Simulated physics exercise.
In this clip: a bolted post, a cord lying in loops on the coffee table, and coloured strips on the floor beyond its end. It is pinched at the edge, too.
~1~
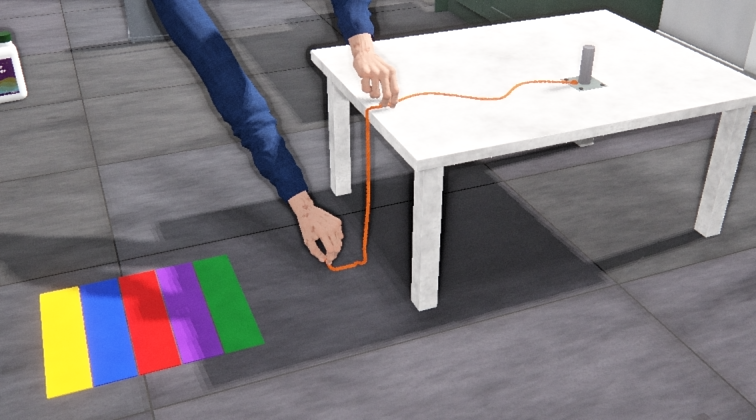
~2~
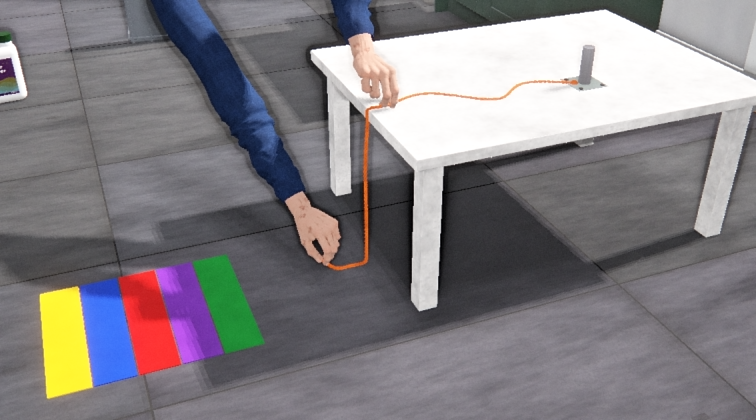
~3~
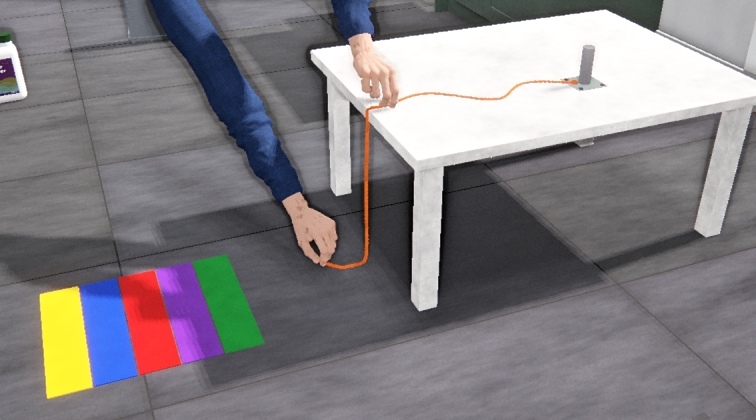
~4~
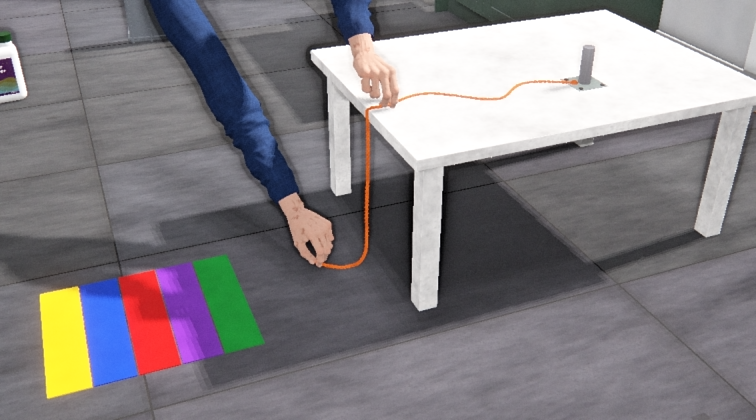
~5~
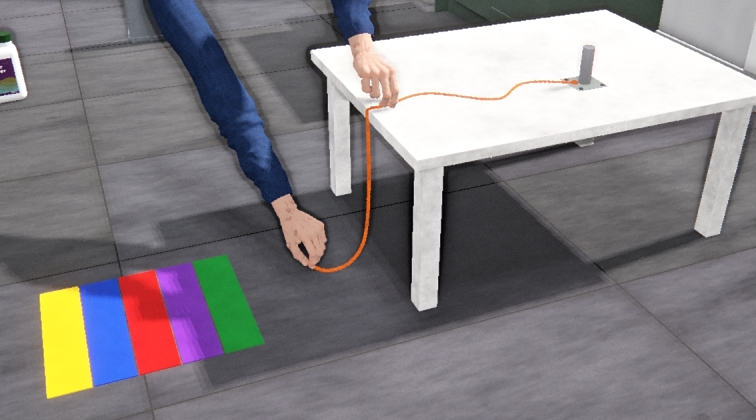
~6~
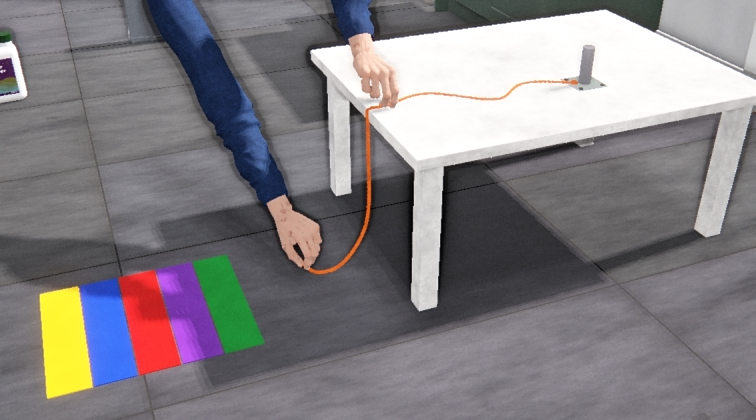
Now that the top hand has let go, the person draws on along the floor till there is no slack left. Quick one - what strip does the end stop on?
The purple strip.
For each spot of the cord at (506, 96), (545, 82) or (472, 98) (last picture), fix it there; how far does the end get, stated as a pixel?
First near (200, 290), then near (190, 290), then near (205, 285).
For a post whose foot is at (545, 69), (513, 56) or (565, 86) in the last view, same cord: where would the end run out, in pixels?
Somewhere near (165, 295), (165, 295) and (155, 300), in that order.
Early on, end near (259, 275); short of the strips.
Midway, end near (212, 286); over green.
At the end of the slack, end near (183, 292); over purple. The end stops over the purple strip.
